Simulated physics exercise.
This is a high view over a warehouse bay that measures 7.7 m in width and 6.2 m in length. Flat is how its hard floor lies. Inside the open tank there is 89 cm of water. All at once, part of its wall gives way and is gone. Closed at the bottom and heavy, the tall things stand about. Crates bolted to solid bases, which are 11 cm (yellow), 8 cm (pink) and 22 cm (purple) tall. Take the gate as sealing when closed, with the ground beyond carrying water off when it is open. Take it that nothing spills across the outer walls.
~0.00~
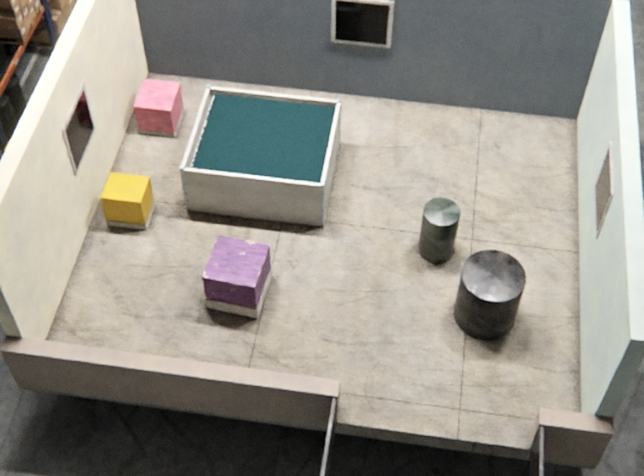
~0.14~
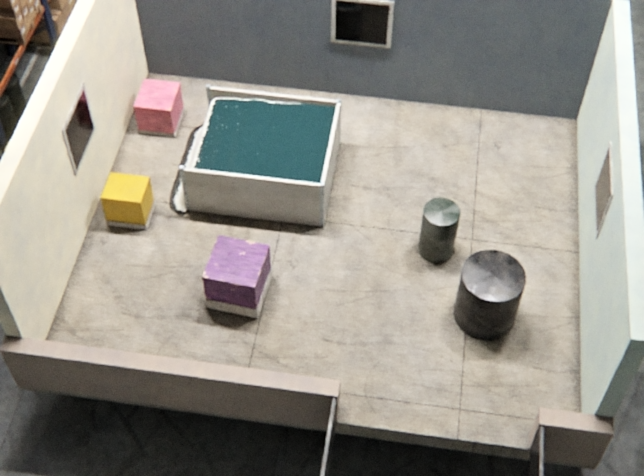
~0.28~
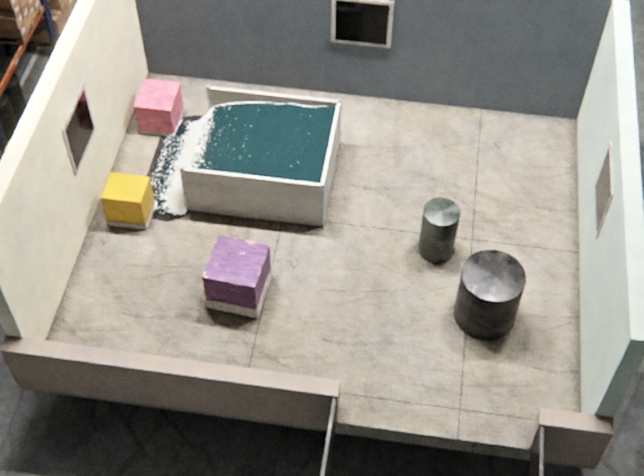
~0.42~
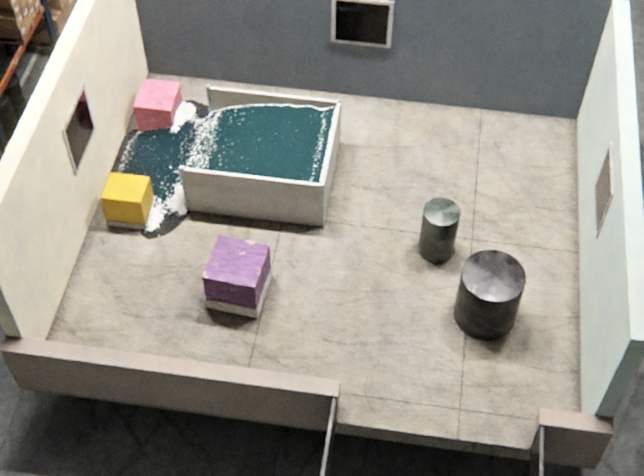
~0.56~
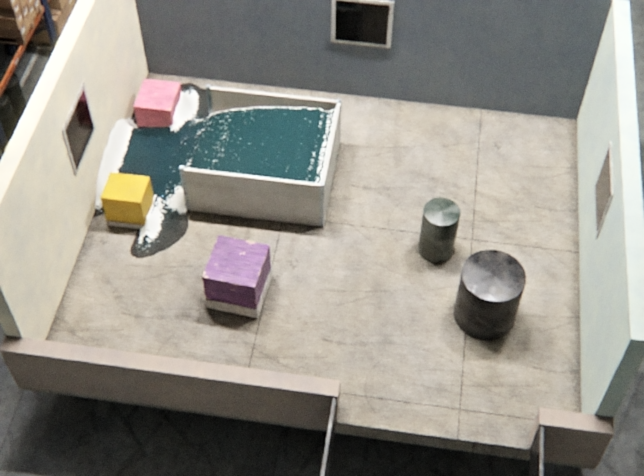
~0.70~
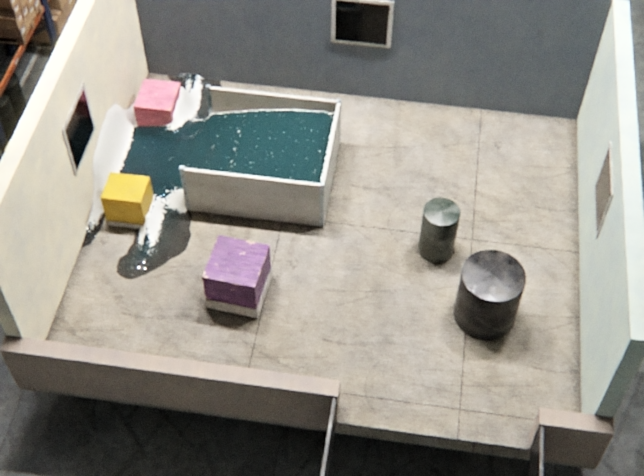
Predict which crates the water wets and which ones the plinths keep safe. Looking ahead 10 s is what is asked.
Yellow crate: Wetted; pink crate: Wetted; purple crate: Safe.
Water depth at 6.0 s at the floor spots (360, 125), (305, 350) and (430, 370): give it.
Depth readings in turn - 7, 4, 3 cm.
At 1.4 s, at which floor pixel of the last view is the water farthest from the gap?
Near (41, 354).
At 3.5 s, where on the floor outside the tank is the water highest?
It's at about (198, 79) in the last picture.
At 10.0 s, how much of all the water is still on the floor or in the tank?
Remaining: Roughly 94 %.
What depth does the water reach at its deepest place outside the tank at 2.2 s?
Around 54 centimetres deep.
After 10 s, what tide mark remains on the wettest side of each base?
Yellow 64 cm, pink 61 cm, purple 16 cm at the peak.
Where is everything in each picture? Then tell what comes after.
The first frame shows the open tank at (263, 138) is whole and still, 89 cm deep.
In the second frame, water pours out at (201, 153) and has run 1.0 m, to (183, 212); deepest outside 36 cm, 89 cm at the open tank's back.
In the third frame, the front is at (156, 215), 1.2 m from the gap at (202, 156); 1.4 m2 of floor is under water; 89 cm left at the back of the open tank.
In the fourth frame, water pours out at (202, 158) and has run 1.6 m, to (149, 235); deepest outside 42 cm, 83 cm at the open tank's back.
In the fifth frame, water pours out at (202, 158) and has run 2.0 m, to (185, 87); deepest outside 58 cm, 75 cm at the open tank's back.
In the sixth frame, water pours out at (202, 159) and has run 2.3 m, to (129, 271); deepest outside 103 cm, 77 cm at the open tank's back.
After 1.4 s water covers 20 % of the floor and is deepest (68 cm) near (123, 170); yellow plinth reached, pink plinth reached, purple plinth reached.
After 2.2 s water covers 35 % of the floor and is deepest (54 cm) near (146, 80); yellow plinth reached, pink plinth reached, purple plinth reached.
After 3.5 s water covers 50 % of the floor and is deepest (37 cm) near (198, 79); yellow plinth reached, pink plinth reached, purple plinth reached.
After 6.0 s water covers 90 % of the floor and is deepest (26 cm) near (112, 169); yellow plinth reached, pink plinth reached, purple plinth reached.
After 10.0 s water covers 100 % of the floor and is deepest (12 cm) near (65, 293); highest at the yellow plinth 64 cm, highest at the pink plinth 61 cm, highest at the purple plinth 16 cm.
